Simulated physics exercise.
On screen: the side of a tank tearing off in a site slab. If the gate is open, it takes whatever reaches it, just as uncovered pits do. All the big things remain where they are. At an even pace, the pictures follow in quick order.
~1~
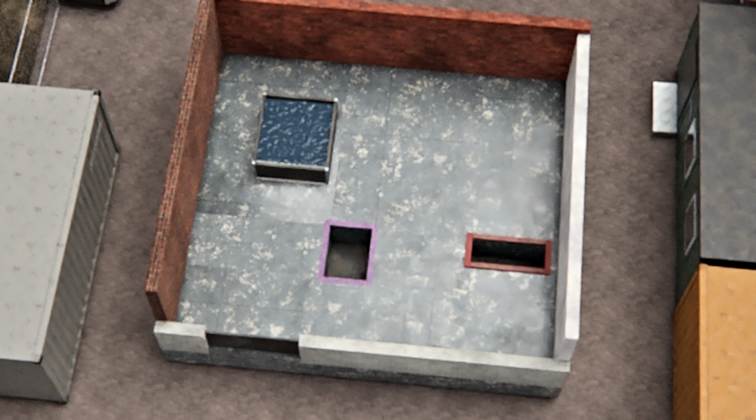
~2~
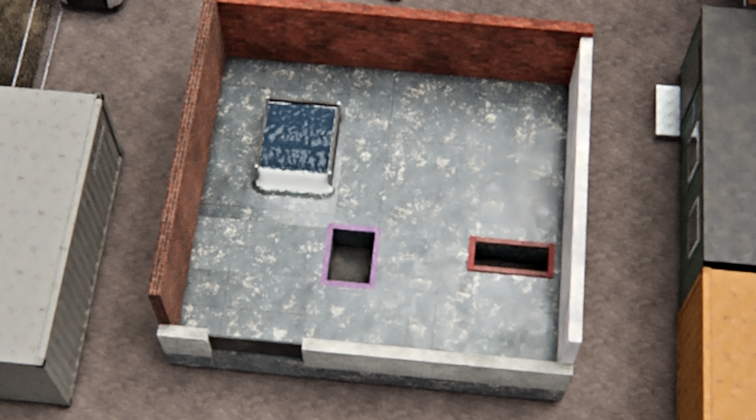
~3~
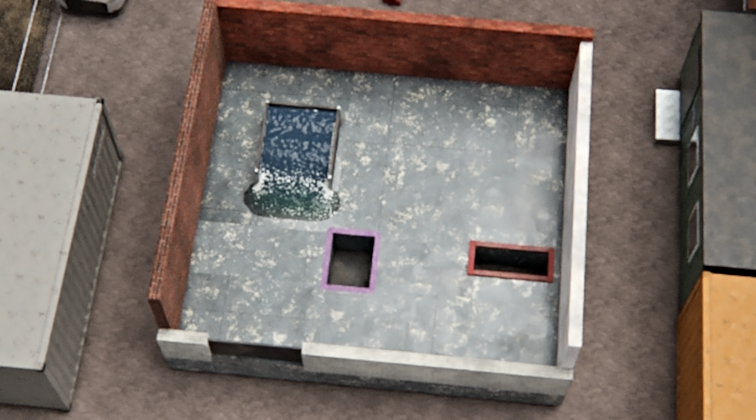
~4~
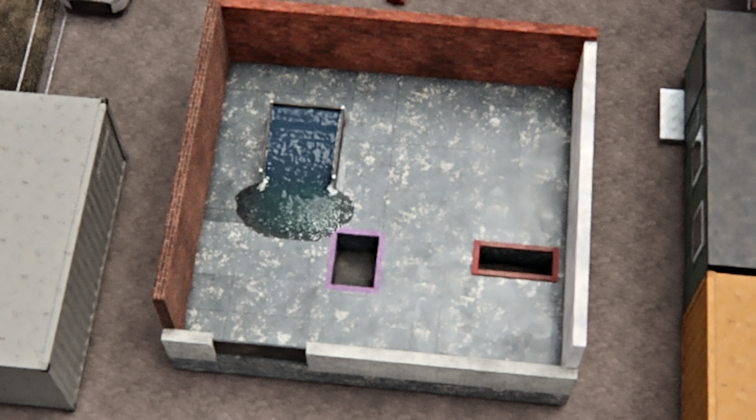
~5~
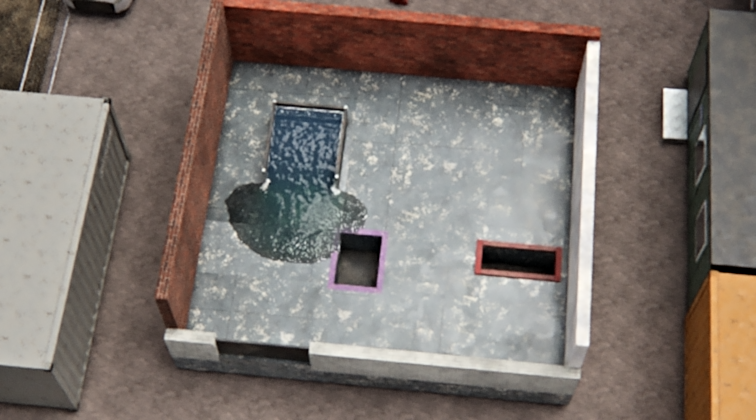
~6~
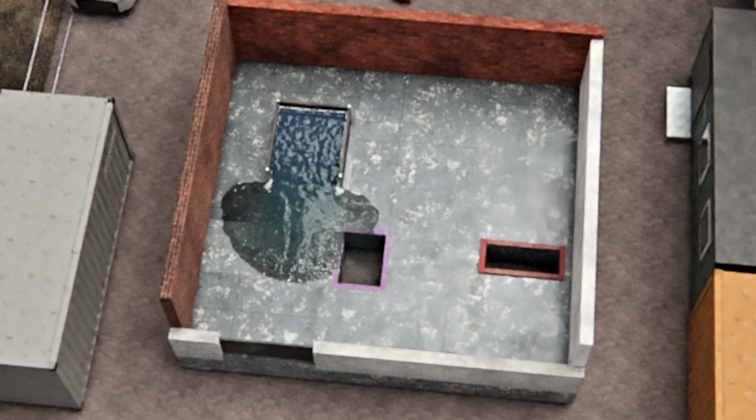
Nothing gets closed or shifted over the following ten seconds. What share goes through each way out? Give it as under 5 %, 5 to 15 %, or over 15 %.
My prediction: The gate gets a mere sliver - short of five per cent; the purple pit gets a sizeable chunk - beyond fifteen per cent; the red pit gets a mere sliver - short of five per cent.
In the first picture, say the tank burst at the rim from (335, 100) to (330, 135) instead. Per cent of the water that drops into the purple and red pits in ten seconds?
I'd say the purple pit gets around 4 percent and the red pit around 6 percent.
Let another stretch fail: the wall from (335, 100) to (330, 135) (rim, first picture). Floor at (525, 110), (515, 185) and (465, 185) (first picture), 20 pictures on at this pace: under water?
So the first one is drenched, the next drenched, and the last drenched.
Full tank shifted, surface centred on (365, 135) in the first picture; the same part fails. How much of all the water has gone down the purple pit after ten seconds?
I'd put the purple pit at 50 % of the whole.
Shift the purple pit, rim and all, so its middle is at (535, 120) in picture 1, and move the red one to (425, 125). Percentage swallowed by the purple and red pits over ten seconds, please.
Roughly: Purple pit 2 %, red pit 0 %.
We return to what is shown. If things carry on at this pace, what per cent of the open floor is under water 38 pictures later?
Estimate: Near 50 %.
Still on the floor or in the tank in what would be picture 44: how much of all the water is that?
Roughly 80 parts in a hundred.
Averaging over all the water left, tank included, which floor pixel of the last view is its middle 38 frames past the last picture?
Centre point: Around (313, 268).
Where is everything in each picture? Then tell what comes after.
The first frame shows the open tank at (295, 133) is whole and still.
In the second frame, water pours out at (295, 178) and has run to (255, 182).
In the third frame, the front is at (252, 206), out from the gap at (294, 183).
In the fourth frame, water pours out at (299, 183) and has run to (251, 223).
In the fifth frame, water pours out at (302, 183) and has run to (263, 252).
In the sixth frame, the front is at (272, 273), out from the gap at (305, 182).
A moment on, water covers 20 % of the floor; the gate 0 %, the purple pit 4 %, the red pit 0 %.
Next, water covers 25 % of the floor; the gate 0 %, the purple pit 9 %, the red pit 0 %.
Then, water covers 30 % of the floor; the gate 0 %, the purple pit 14 %, the red pit 0 %.
Later, water covers 50 % of the floor; the gate 0 %, the purple pit 20 %, the red pit 0 %.
In the end, water covers 60 % of the floor; the gate 0 %, the purple pit 29 %, the red pit 0 %.
